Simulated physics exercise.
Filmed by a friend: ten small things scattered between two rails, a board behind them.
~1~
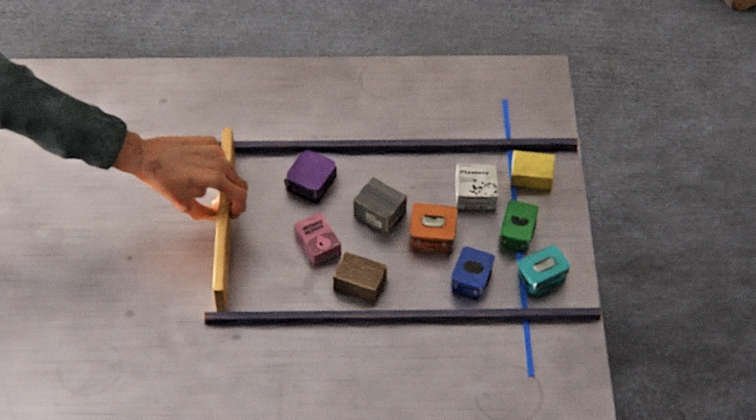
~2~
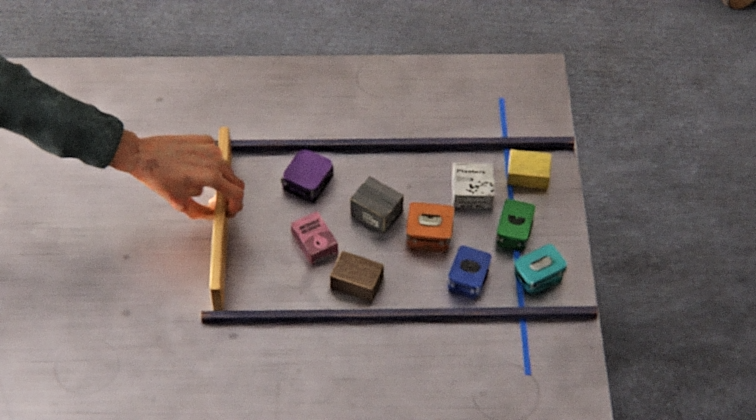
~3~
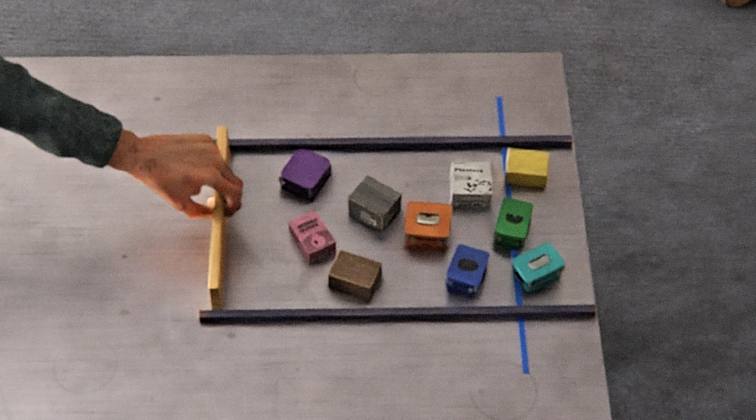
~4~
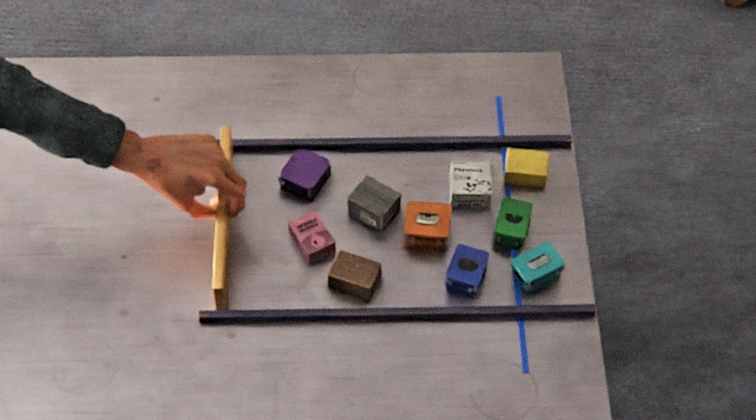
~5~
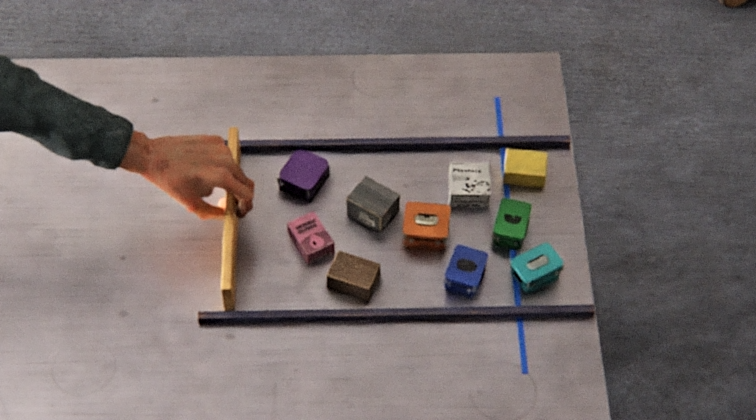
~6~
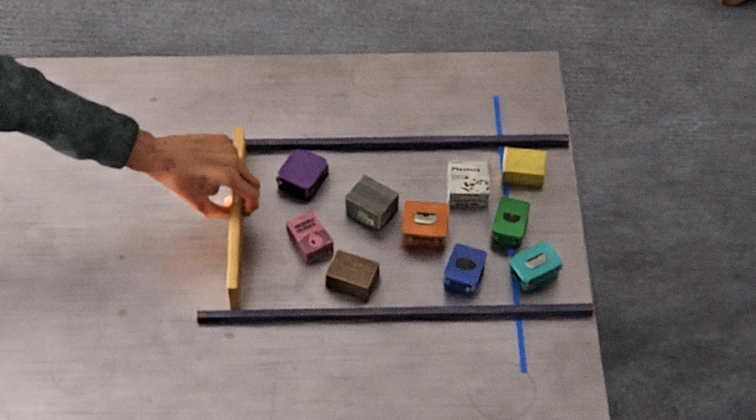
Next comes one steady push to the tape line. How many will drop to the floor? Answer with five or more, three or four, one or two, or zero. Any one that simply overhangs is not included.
The count that falls is three or four.
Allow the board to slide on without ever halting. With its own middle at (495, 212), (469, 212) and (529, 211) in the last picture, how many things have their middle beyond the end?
Counts per position: 3 / 0 / 6.
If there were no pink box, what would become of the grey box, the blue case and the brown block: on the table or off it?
Grey box: Still there; blue case: Still there; brown block: Still there.
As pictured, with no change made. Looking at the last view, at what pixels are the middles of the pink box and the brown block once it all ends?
Final positions: Near (526, 234); near (537, 265).
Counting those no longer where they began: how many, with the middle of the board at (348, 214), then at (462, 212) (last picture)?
4, then 10.
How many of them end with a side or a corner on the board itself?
4 in contact.
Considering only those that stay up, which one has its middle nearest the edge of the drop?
The answer: The white box.
Soon after, none off yet; yellow block at rest near (524, 167); turquoise case at rest near (535, 268); green case at rest near (511, 224).
After that, none off yet; yellow block displaced about its own width near (561, 158); turquoise case displaced about its own width near (578, 270); green case displaced about its own width near (566, 229).
In the end, the number that fall off is three or four; gone, green case, turquoise case and yellow block.
